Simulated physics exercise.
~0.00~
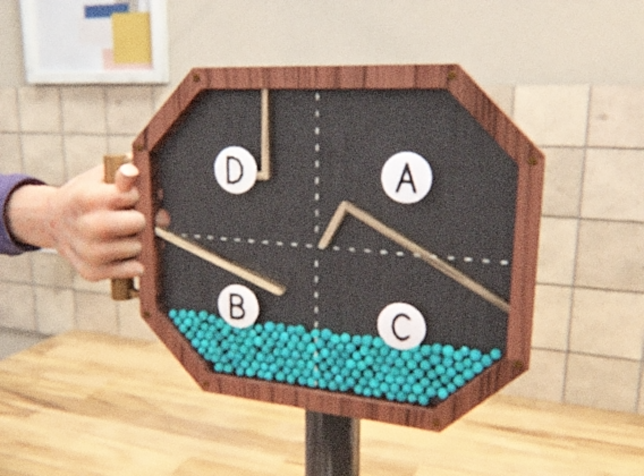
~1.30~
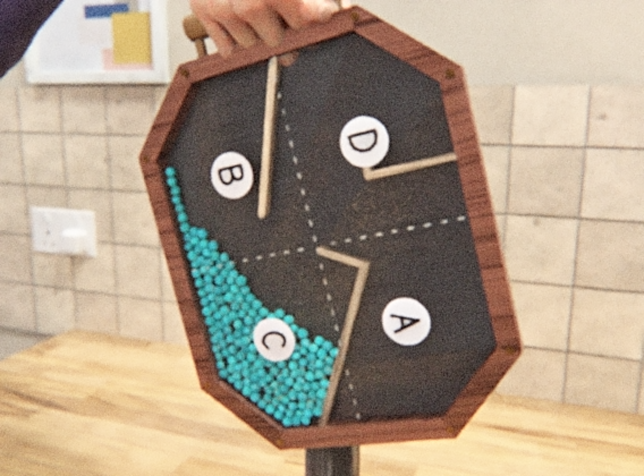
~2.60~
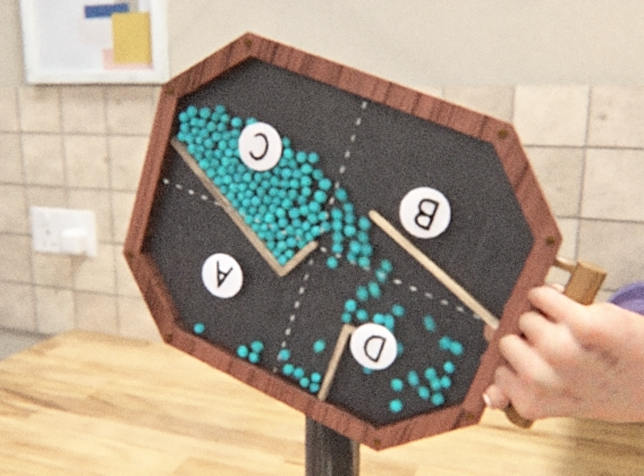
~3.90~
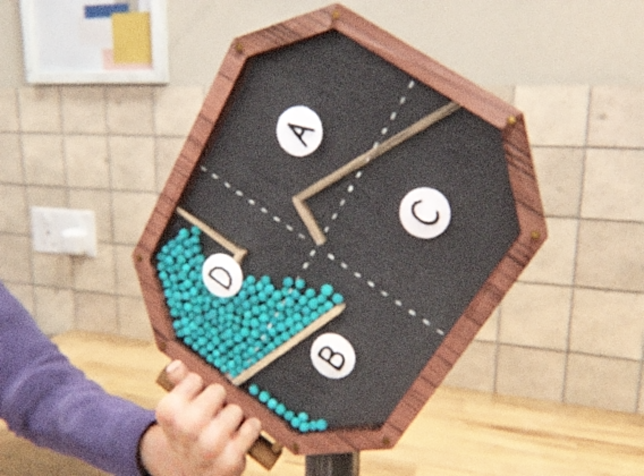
A hand in a purple sleeve grips the wooden knob at the left of a dark, eight-sided box with a brown frame, seen from the front above a pale wooden table near a tiled wall. Turquoise beads lie along the bottom, below pale slats and round labels lettered A to D. The hand turns the box clockwise, and the beads slide into a heap at the lower left, mostly around C. As it keeps turning, C rises to the upper left and beads spill through the middle towards D. Finally, most beads rest around D, with a few beneath B's slat.
